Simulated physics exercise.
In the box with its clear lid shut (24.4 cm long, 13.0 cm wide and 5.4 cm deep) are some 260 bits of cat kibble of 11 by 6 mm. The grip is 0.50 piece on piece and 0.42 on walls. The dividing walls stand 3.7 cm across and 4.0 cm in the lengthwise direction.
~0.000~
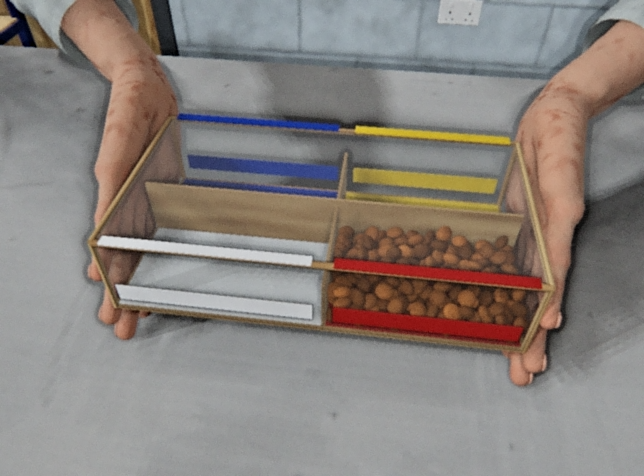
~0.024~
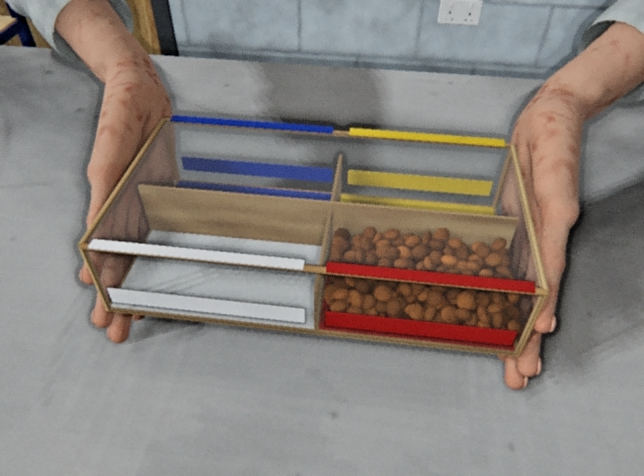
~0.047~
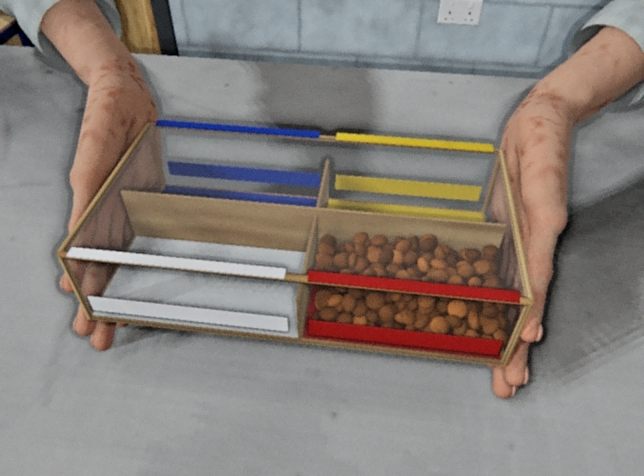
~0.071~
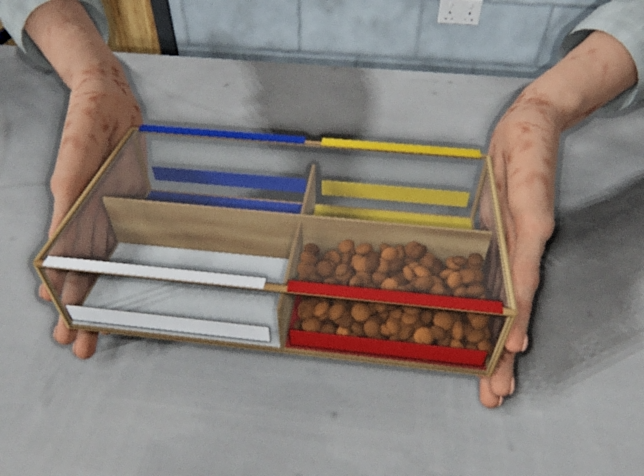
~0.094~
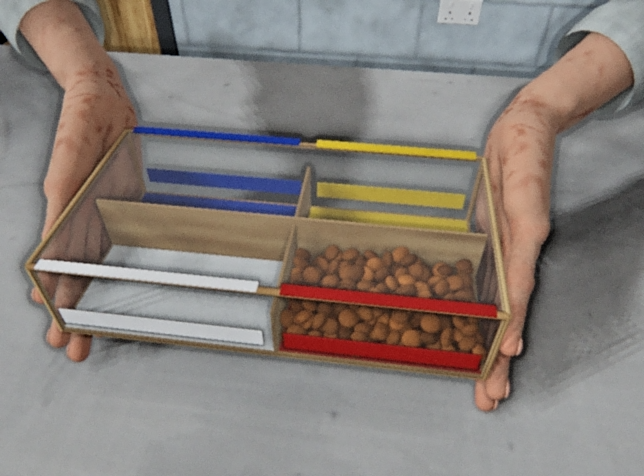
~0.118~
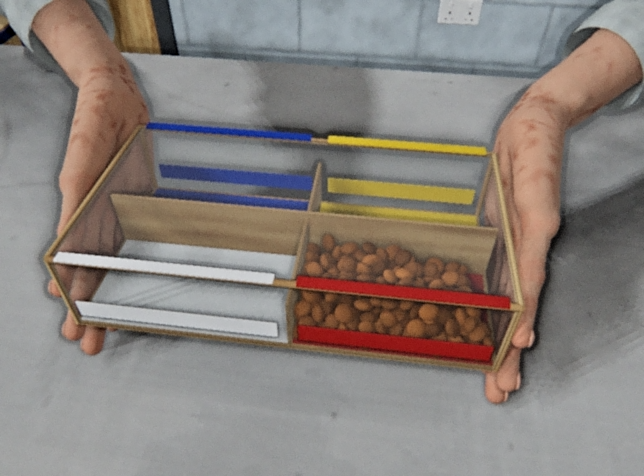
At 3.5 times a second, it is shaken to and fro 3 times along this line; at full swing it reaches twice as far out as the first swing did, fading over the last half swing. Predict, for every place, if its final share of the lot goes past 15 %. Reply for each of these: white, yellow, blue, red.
White - stays within; yellow - stays within; blue - stays within; red - goes past.
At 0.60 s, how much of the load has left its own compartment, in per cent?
At that moment, I'd say around 10 percent.
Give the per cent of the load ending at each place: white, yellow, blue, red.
White 5, yellow 5, blue 0, red 90 per cent.
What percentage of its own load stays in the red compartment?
It comes to around 90 per cent.
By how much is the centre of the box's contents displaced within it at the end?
0.0 cm.
After 0.38 s, tilt 0 degrees; red 100 %; middle of all pieces near (343, 315).
After 0.60 s, tilt 0 degrees; yellow 5 %, red 90 %; middle of all pieces near (402, 289).
Then, at 0.80 s, tilt 0 degrees; white 5 %, yellow 5 %, red 90 %; middle of all pieces near (458, 243).
After 1.00 s, tilt 0 degrees; white 5 %, yellow 5 %, red 90 %; middle of all pieces near (420, 279).
By 1.3 s all is still; white 5 %, yellow 5 %, blue 0 %, red 90 %.
